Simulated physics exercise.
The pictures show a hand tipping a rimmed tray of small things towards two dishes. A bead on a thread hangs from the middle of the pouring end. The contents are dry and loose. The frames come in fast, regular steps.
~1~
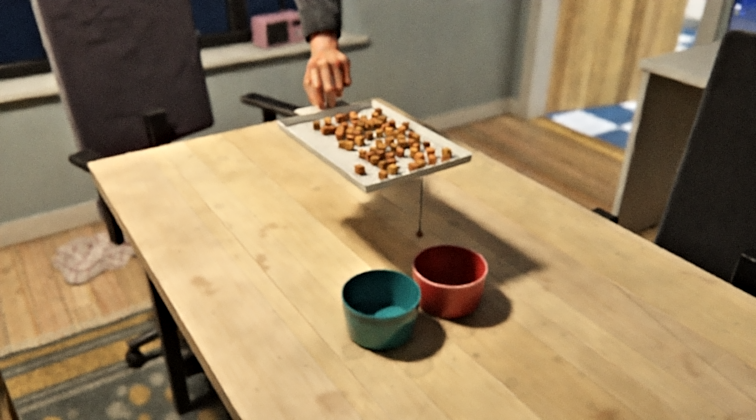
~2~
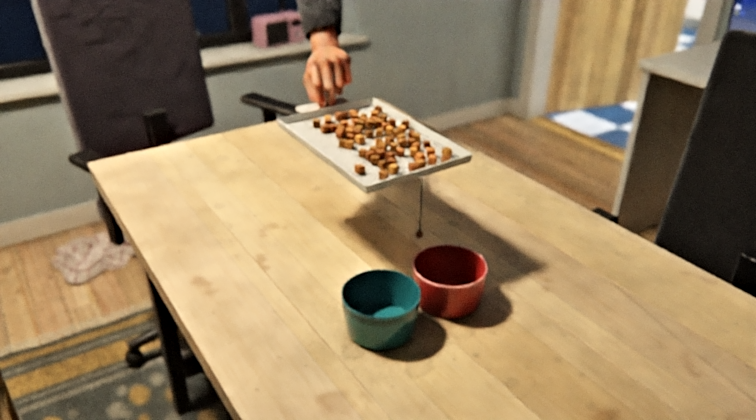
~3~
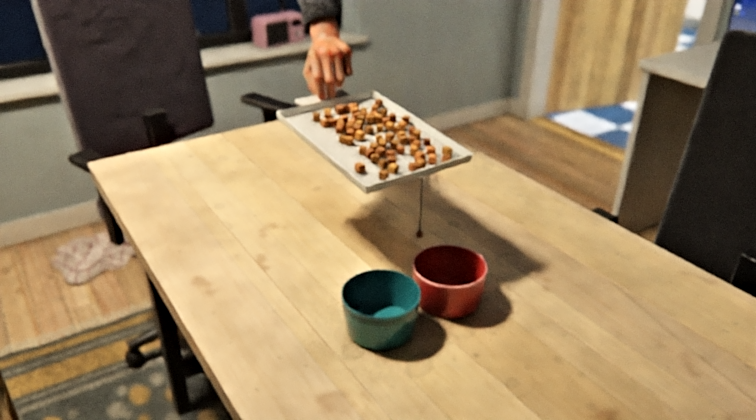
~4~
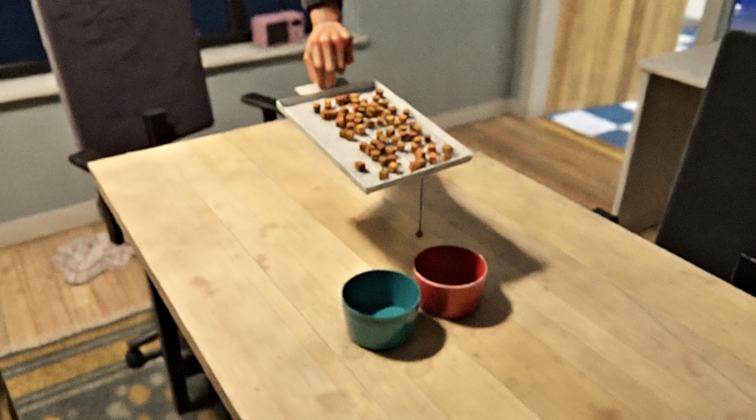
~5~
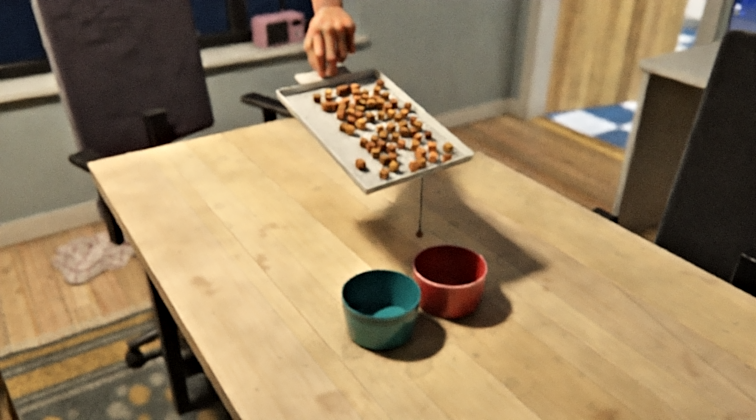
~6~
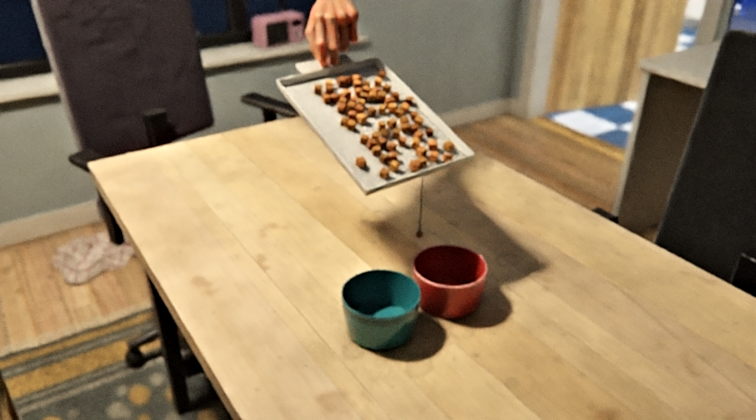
A hand gradually tilts a white tray of small brown cubes above two bowls.
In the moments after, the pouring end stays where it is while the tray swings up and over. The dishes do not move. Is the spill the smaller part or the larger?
Caught overall: The larger part.
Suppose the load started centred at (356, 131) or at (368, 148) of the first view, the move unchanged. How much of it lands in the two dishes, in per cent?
Near 70 % and 70 %.
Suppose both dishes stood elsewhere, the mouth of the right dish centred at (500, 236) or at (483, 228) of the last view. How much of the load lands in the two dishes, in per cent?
Near 50 % and 30 %.
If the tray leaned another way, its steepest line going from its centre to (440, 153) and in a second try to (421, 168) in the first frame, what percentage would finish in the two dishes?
About 0 and 50 per cent.
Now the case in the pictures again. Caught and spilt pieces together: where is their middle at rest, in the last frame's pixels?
Roughly at (440, 297).
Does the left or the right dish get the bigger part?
That is the right-hand dish.
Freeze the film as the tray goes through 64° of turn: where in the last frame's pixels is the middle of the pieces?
At about (414, 157).
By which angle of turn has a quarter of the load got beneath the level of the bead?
Roughly 95°.
Shortly afterwards, tray tipped steeply; all but a few on the tray; a little in the air.
Next, tray tipped past a quarter turn; the bulk on the tray; a little in the left dish; a little in the right dish; a little outside both.
Some moments later, tray tipped past a quarter turn; near a quarter in the left dish; near half in the right dish; near a third outside both.
In the end, tray tipped past a quarter turn; near a quarter in the left dish; near half in the right dish; near a third outside both.
